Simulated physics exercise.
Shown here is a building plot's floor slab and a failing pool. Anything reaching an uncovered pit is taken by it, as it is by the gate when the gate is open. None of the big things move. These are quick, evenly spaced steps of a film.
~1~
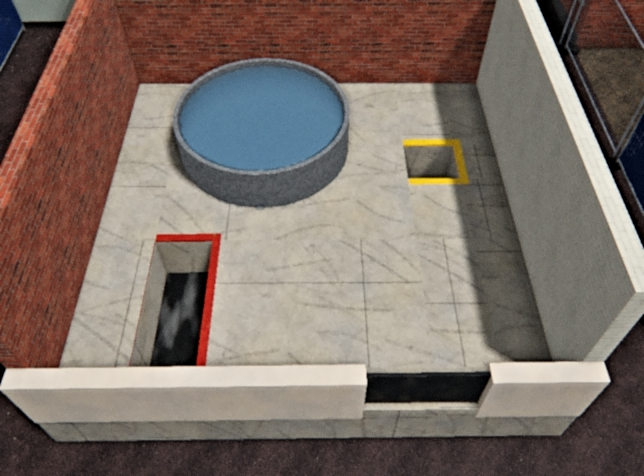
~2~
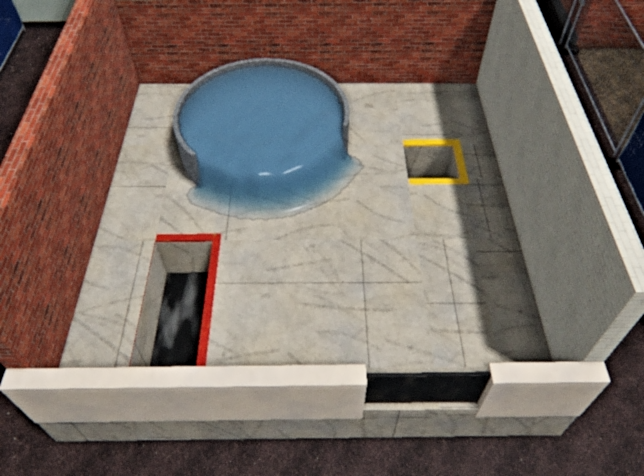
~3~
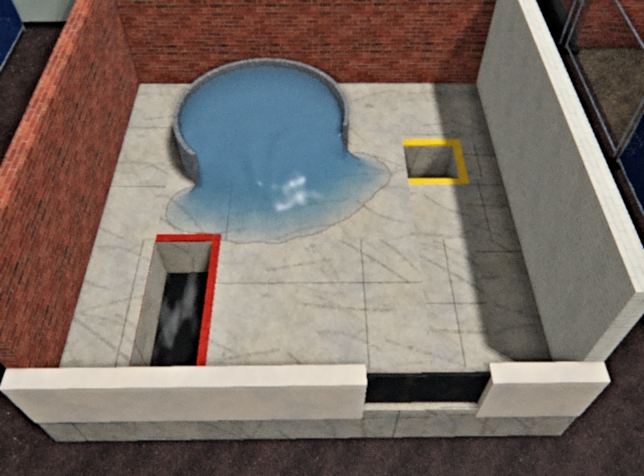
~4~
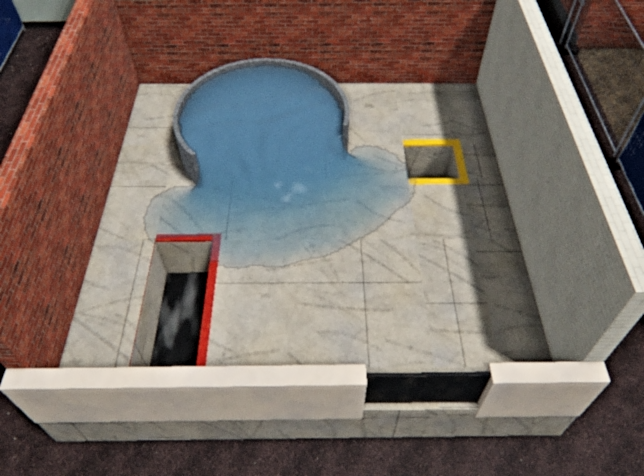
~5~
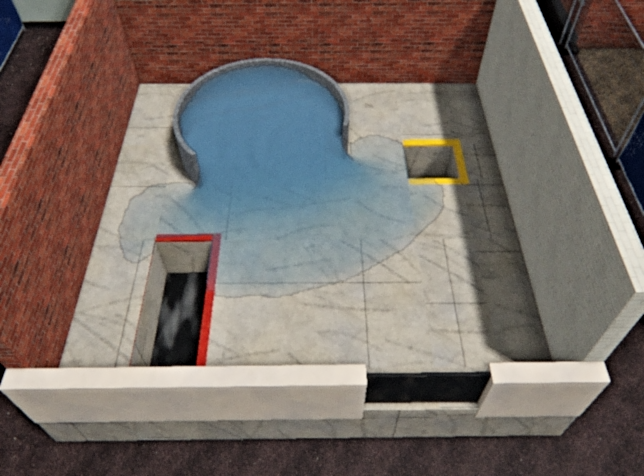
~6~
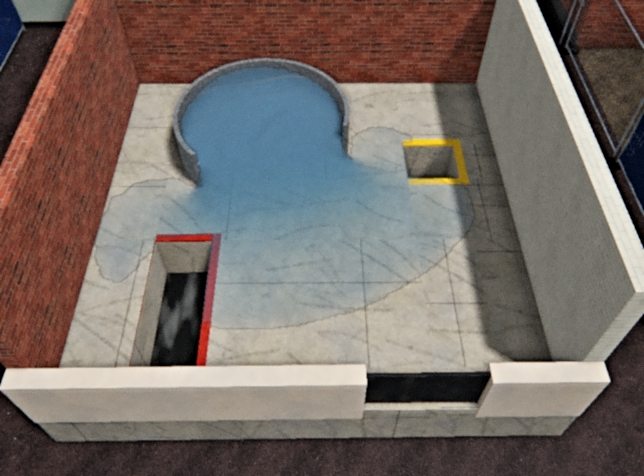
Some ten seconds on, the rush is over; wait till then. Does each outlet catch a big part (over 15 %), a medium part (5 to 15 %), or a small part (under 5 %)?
Parts caught - gate: A small part; yellow pit: A big part; red pit: A big part.
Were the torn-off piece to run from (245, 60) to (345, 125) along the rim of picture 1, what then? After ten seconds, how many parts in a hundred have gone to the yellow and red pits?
Parts in a hundred: Yellow 45, red 14.
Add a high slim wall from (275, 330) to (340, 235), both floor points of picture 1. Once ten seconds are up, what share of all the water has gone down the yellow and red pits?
Shares in percent - yellow: 12; red: 45.
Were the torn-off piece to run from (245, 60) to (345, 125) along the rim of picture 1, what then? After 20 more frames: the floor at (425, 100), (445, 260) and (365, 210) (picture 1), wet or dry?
Taking them in order, I'd say swamped, swamped and not reached.
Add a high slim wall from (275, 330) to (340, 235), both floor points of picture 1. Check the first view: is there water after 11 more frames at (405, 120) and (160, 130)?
Spared, then spared.
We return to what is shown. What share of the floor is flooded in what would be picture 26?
My estimate is roughly 65 percent.
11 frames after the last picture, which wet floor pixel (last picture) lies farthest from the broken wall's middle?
I'd say at around (551, 389).
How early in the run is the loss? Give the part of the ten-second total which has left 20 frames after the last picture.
It would be around 35 %.
A moment on, water covers 60 % of the floor; the gate 0 %, the yellow pit 1 %, the red pit 6 %.
Next, water covers 65 % of the floor; the gate 0 %, the yellow pit 1 %, the red pit 11 %.
Then, water covers 65 % of the floor; the gate 0 %, the yellow pit 1 %, the red pit 17 %.
Later, water covers 90 % of the floor; the gate 0 %, the yellow pit 9 %, the red pit 26 %.
In the end, water covers 95 % of the floor; the gate 0 %, the yellow pit 20 %, the red pit 35 %.
